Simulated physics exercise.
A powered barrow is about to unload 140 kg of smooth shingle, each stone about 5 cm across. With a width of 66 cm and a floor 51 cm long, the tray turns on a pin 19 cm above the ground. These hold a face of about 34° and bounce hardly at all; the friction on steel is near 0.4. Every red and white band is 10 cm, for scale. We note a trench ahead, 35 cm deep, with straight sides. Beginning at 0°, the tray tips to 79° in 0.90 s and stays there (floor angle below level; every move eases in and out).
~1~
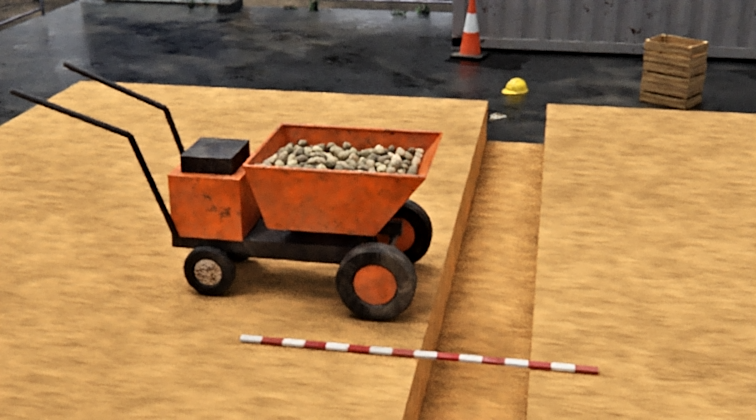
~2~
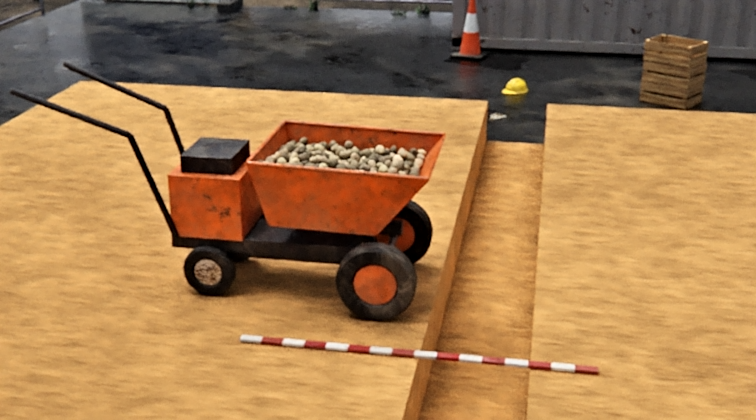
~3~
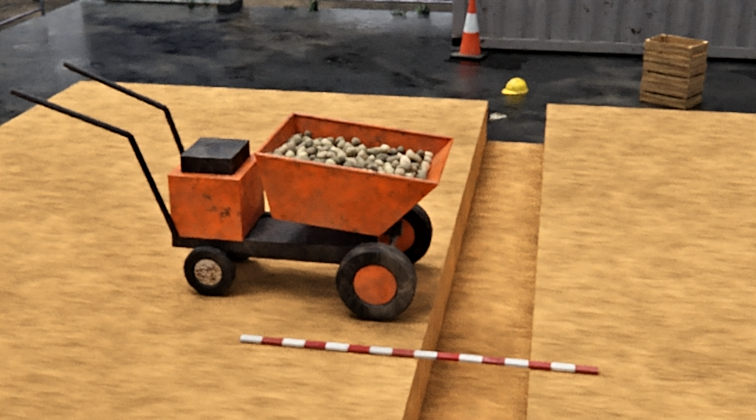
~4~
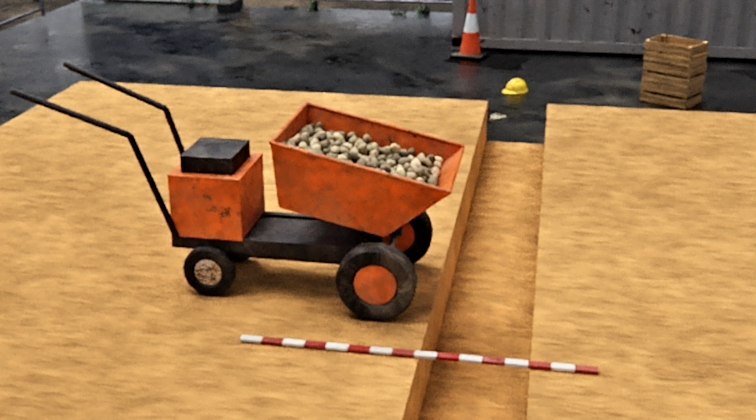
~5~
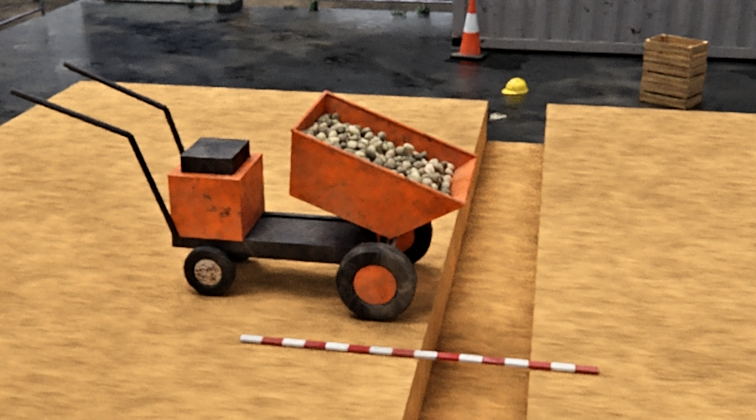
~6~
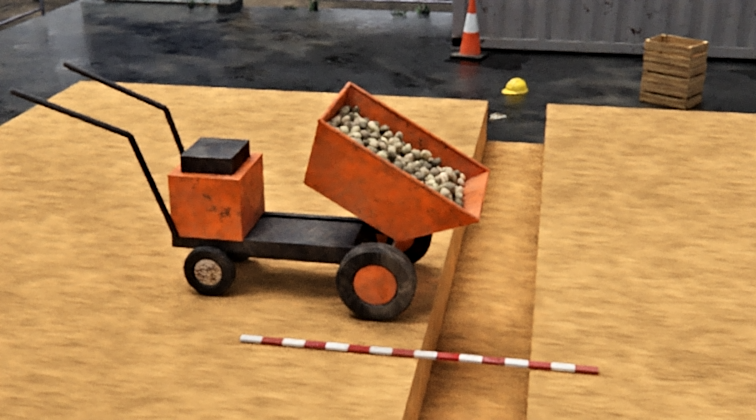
Orange powered barrow standing beside a straight-sided trench, its tray of smooth stones tilting steadily forward to the right, rear end rising.
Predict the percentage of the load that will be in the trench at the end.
Predicted: Roughly 49 %.
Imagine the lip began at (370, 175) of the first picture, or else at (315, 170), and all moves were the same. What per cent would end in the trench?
About 100 per cent from the first spot, about 75 from the second.
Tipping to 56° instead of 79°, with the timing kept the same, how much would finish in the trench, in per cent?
Expect roughly 30 per cent.
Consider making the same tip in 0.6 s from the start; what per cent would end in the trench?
Then roughly 40 percent.
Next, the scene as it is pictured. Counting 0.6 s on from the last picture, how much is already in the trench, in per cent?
20 per cent, give or take.
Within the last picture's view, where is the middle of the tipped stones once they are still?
Look at roughly (542, 300).
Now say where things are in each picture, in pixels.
In the first picture, the tray is at 0°, its lip at (425, 178); the top of the load is at (341, 155).
In the second picture, the tray is at 2°, its lip at (428, 179); the top of the load is at (330, 153).
In the third picture, the tray is at 6°, its lip at (437, 184); the top of the load is at (310, 147).
In the fourth picture, lip at (450, 193), floor tilted 13°, highest stones at (311, 136).
In the fifth picture, lip at (465, 205), floor tilted 21°, highest stones at (326, 125).
In the sixth picture, lip at (479, 221), floor tilted 30°, highest stones at (345, 115).
Then, 0.3 s after the last picture the floor is at 67°, 100 % in the tray; the foremost stones are at (512, 266).
Then, 0.6 s after the last picture the floor is at 79°, 49 % in the tray, 20 % in the trench, 31 % past the trench; the foremost stones are at (629, 308).
Then, 1.0 s after the last picture the floor is at 79°, 9 % in the tray, 40 % in the trench, 51 % past the trench; the foremost stones are past the picture's edge.
Then, 2.9 s after the last picture the floor is at 79°, 0 % in the tray, 49 % in the trench, 51 % past the trench; the foremost stones are past the picture's edge.
